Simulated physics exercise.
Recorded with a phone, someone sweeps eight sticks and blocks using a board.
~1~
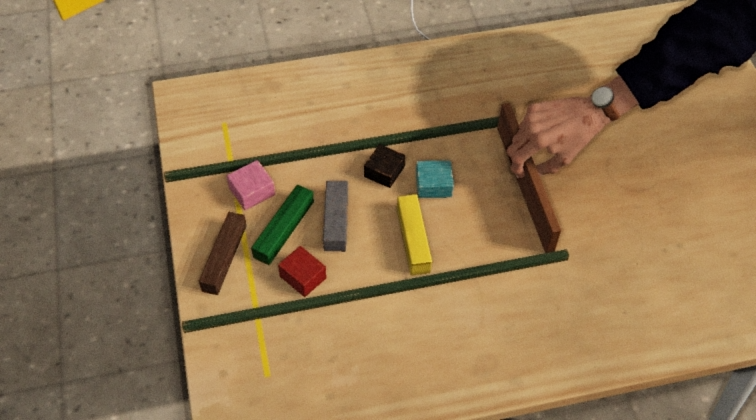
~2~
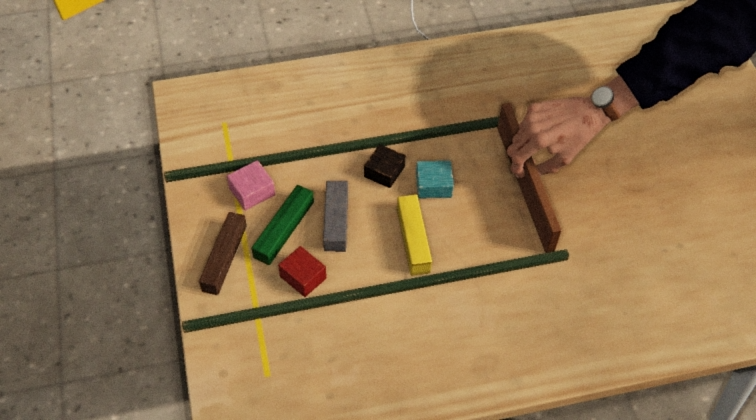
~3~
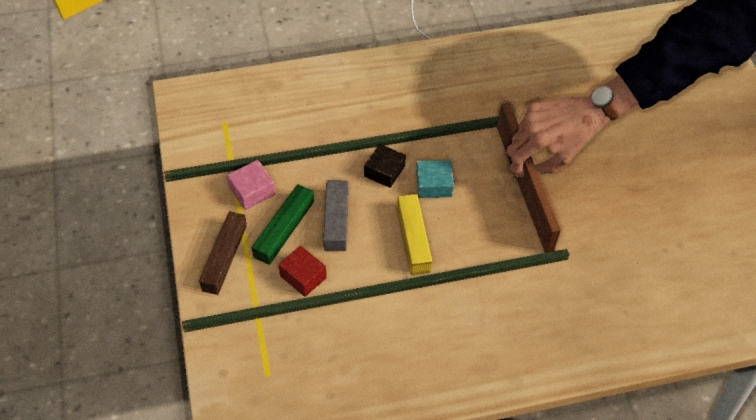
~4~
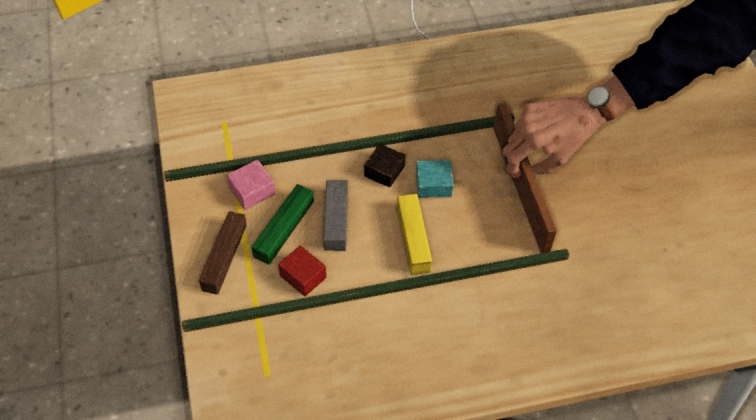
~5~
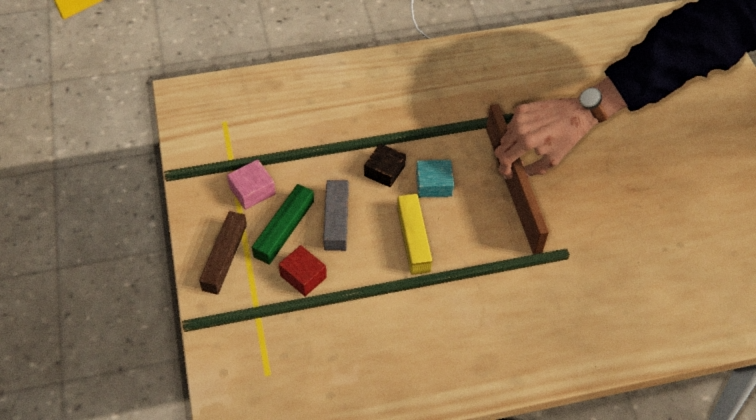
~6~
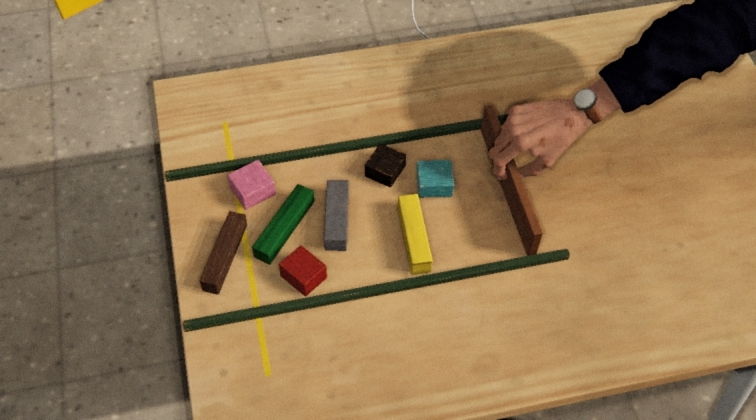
Hand with a wristwatch sliding a brown board slightly left between two green rails, eight coloured blocks and sticks lying still.
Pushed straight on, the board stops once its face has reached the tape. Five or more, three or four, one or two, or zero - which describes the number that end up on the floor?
That would be one or two.
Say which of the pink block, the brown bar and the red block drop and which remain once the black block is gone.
Note: Pink block is on by the end; brown bar is off by the end; red block is on by the end.
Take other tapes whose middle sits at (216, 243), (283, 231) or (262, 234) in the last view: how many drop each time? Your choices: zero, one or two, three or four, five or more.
Counts for the three tries are three or four, zero and not one.
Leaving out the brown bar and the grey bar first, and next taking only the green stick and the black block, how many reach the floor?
Try one: 0; try two: 0.
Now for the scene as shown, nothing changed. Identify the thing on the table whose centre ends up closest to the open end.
Result: The green stick.
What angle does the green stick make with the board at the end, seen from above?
Angle: Around 5°.
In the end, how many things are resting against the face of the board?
It's touching 3 at the end.
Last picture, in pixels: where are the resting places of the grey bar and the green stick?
Final positions - grey bar around (197, 239), green stick around (175, 249).
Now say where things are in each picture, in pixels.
The first picture shows brown bar (223, 253); pink block (251, 185); green stick (283, 224); board (527, 176); tape (244, 238).
The second picture shows pink block (251, 185); turquoise block (434, 180).
The third picture shows green stick (284, 224); grey bar (336, 215).
The fourth picture shows brown bar (223, 252); black block (385, 165).
The fifth picture shows pink block (251, 184); red block (303, 271).
The sixth picture shows brown bar (224, 252); pink block (252, 185); green stick (284, 224); board (510, 179); tape (245, 237).
Soon after, none off yet; brown bar at rest near (224, 252); pink block at rest near (252, 185); green stick at rest near (284, 224).
After that, none off yet; brown bar at rest near (224, 252); pink block at rest near (251, 184); green stick displaced a little near (269, 227).
And then, none off yet; brown bar displaced a little near (199, 255); pink block displaced about its own width near (223, 183); green stick displaced about its own width near (216, 243).
In the end, the number that fall off is one or two; gone, brown bar.
